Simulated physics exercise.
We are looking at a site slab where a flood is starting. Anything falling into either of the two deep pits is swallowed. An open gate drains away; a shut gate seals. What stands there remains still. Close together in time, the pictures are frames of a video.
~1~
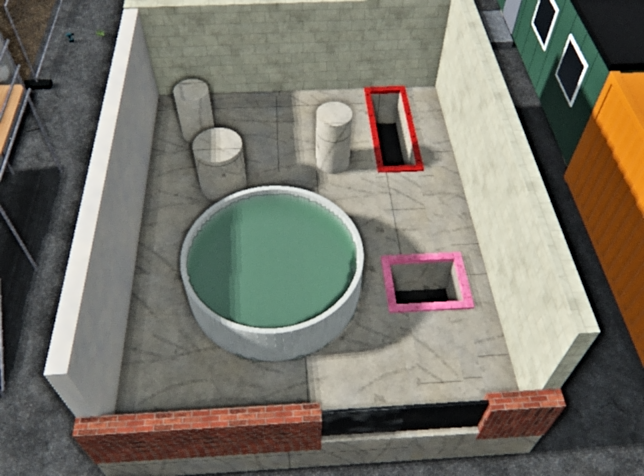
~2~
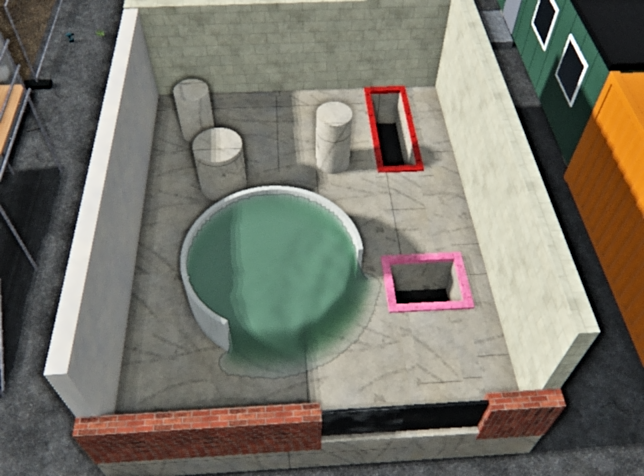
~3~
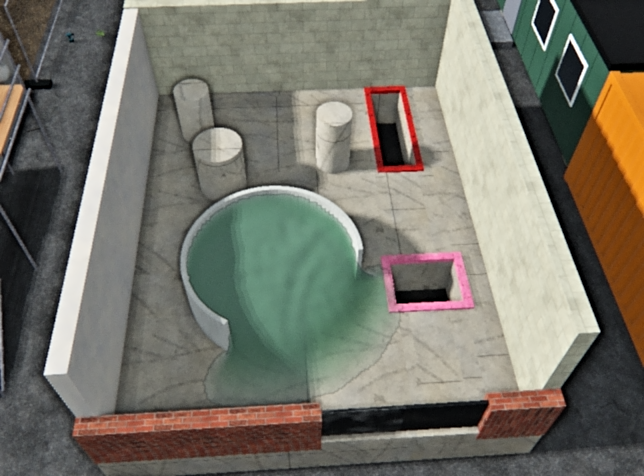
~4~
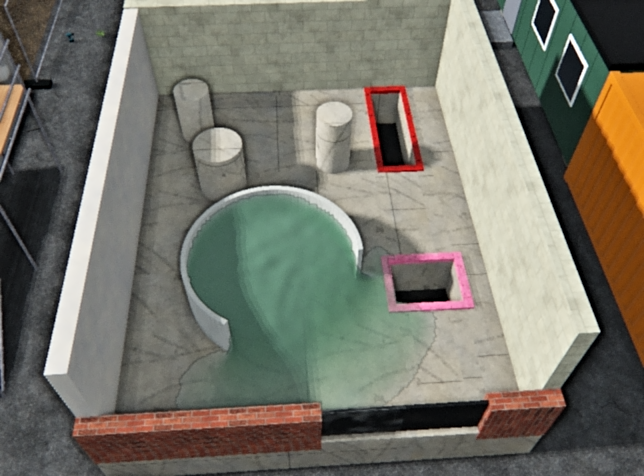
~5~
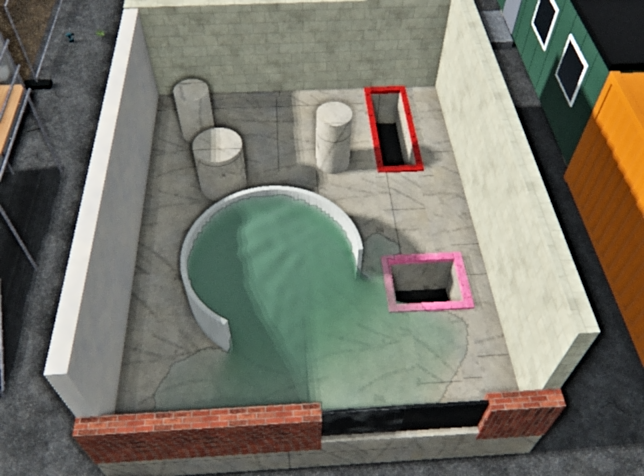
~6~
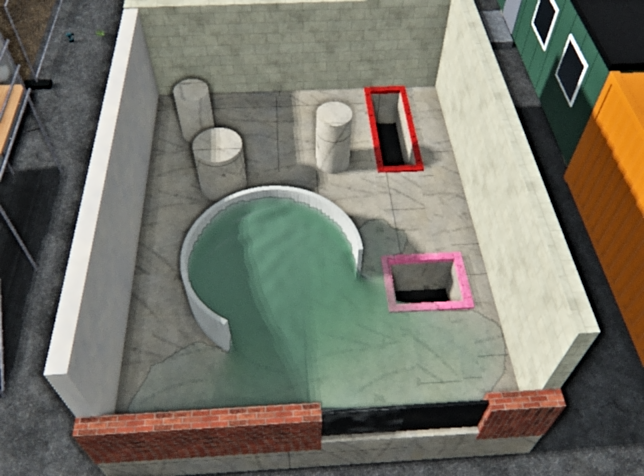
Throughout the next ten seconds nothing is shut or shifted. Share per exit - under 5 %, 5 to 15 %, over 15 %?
The gate claims a light share - short of five per cent; the pink pit claims a heavy share - exceeding fifteen per cent; the red pit claims an in-between share - five to fifteen per cent.
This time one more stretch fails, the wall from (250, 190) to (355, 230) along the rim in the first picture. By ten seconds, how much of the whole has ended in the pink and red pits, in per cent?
The pink pit takes 2 per cent and the red pit 45 per cent.
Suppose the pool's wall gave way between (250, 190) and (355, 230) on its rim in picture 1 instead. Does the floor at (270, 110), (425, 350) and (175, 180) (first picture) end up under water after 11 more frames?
So the first one is drenched, the next left untouched, and the last left untouched.
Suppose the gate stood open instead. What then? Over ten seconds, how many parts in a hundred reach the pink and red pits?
Parts in a hundred: Pink 10, red 2.
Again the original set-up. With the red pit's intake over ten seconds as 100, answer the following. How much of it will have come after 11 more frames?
Around 0 %.
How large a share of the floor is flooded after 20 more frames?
Near 60 in a hundred.
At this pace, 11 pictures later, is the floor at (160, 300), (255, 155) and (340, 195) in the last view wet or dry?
Drenched; left dry; left dry.
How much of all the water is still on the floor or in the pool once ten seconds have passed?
About 60 per cent.
A moment on, water covers 25 % of the floor; the gate 0 %, the pink pit 4 %, the red pit 0 %.
Next, water covers 35 % of the floor; the gate 0 %, the pink pit 6 %, the red pit 0 %.
Then, water covers 60 % of the floor; the gate 0 %, the pink pit 16 %, the red pit 1 %.
Later, water covers 85 % of the floor; the gate 0 %, the pink pit 28 %, the red pit 6 %.
In the end, water covers 100 % of the floor; the gate 0 %, the pink pit 30 %, the red pit 10 %.
